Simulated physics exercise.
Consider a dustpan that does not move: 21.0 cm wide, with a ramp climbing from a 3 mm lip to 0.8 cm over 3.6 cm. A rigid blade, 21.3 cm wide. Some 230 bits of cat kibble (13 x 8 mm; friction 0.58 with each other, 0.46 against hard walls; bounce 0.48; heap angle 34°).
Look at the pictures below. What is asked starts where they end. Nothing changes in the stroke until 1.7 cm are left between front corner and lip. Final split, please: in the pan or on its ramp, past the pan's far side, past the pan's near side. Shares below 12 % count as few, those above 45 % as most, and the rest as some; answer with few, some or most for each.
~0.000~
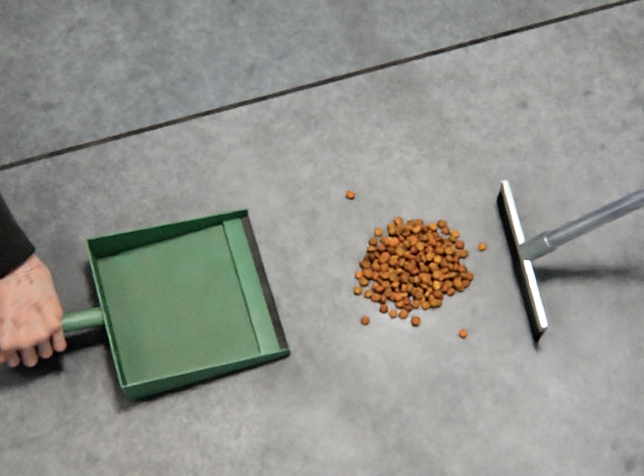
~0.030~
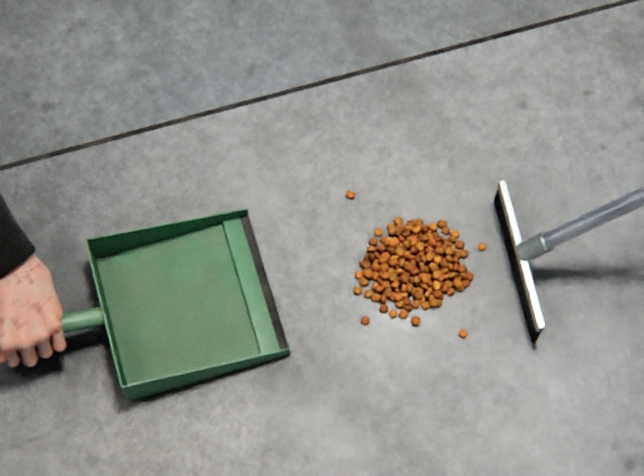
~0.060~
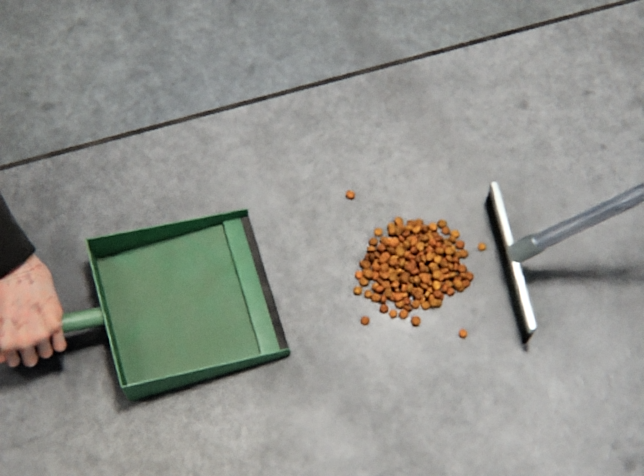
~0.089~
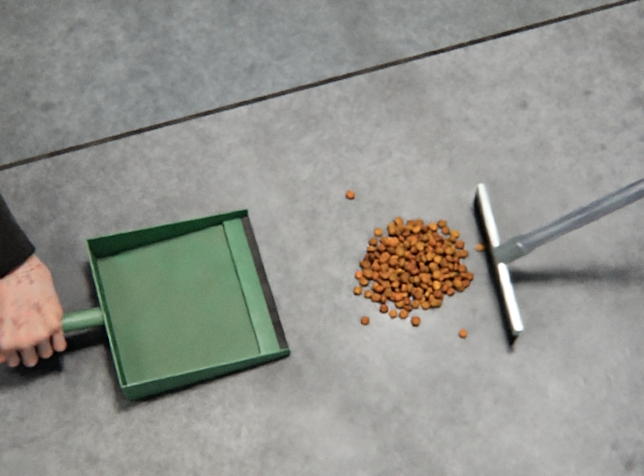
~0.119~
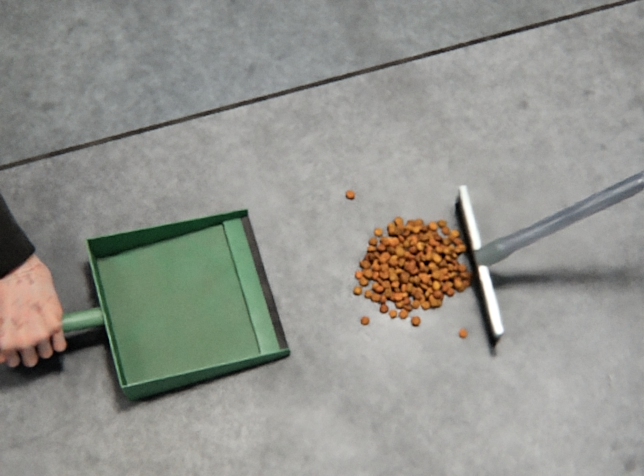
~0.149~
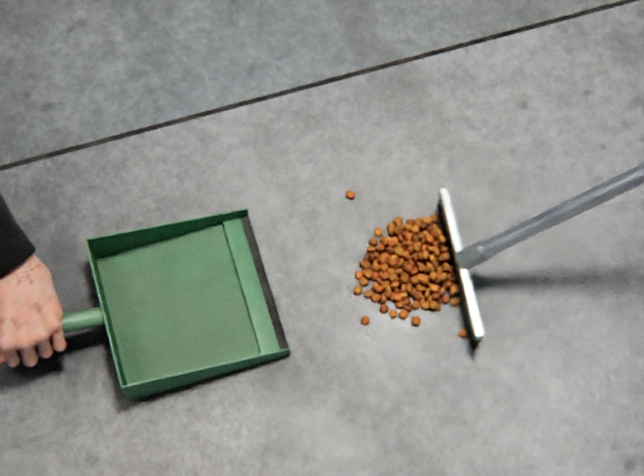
Final split: In the pan or on its ramp: Most; past the pan's far side: Few; past the pan's near side: Few.
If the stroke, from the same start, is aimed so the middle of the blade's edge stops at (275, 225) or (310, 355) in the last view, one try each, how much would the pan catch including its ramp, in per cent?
Some 45 and 25 per cent.
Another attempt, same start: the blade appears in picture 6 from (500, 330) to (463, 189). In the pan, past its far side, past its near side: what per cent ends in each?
Split: Pan = 45, far = 5, near = 5.
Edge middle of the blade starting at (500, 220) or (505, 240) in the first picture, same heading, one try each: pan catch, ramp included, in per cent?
I'd put it near 50 per cent for the first and near 55 per cent for the second.
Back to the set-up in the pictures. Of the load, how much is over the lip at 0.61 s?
It's near 50 percent at that moment.
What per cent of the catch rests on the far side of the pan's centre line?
Estimate: Close to 50 %.
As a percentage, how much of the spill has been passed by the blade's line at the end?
Close to 5 percent.
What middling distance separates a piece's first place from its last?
That distance is close to 22 cm.
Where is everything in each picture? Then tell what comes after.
The first picture shows blade from (543, 327) to (504, 187), moved 0.0 cm, 0 of the pieces shifted so far; middle of the pieces at (414, 268); pan at (177, 309).
The second picture shows blade from (540, 328) to (502, 187), moved 0.4 cm, 0 of the pieces shifted so far; middle of the pieces at (414, 268).
The third picture shows blade from (531, 329) to (493, 188), moved 1.5 cm, 0 of the pieces shifted so far; middle of the pieces at (414, 268).
The fourth picture shows blade from (517, 331) to (480, 190), moved 3.4 cm, 0 of the pieces shifted so far; middle of the pieces at (414, 268).
The fifth picture shows blade from (498, 333) to (462, 192), moved 5.9 cm, 6 of the pieces shifted so far; middle of the pieces at (414, 268).
The sixth picture shows blade from (479, 336) to (443, 194), moved 8.5 cm, 83 of the pieces shifted so far; middle of the pieces at (414, 268); pan at (177, 309). Its pace works out near 0.86 m/s, heading 9 degrees away from the viewer's side.
Then, at 0.29 s, middle of the blade 13 cm from the lip; 0 % over the lip, far side 0 %, near side 5 %.
After 0.38 s, middle of the blade 5 cm from the lip; 0 % over the lip, far side 0 %, near side 5 %.
After 0.61 s, middle of the blade 3 cm from the lip; 50 % over the lip, far side 5 %, near side 10 %.
In the end, at 1.1 s, pan 50 %, far side 5 %, near side 10 %, in front of the lip or behind the blade 40 %.
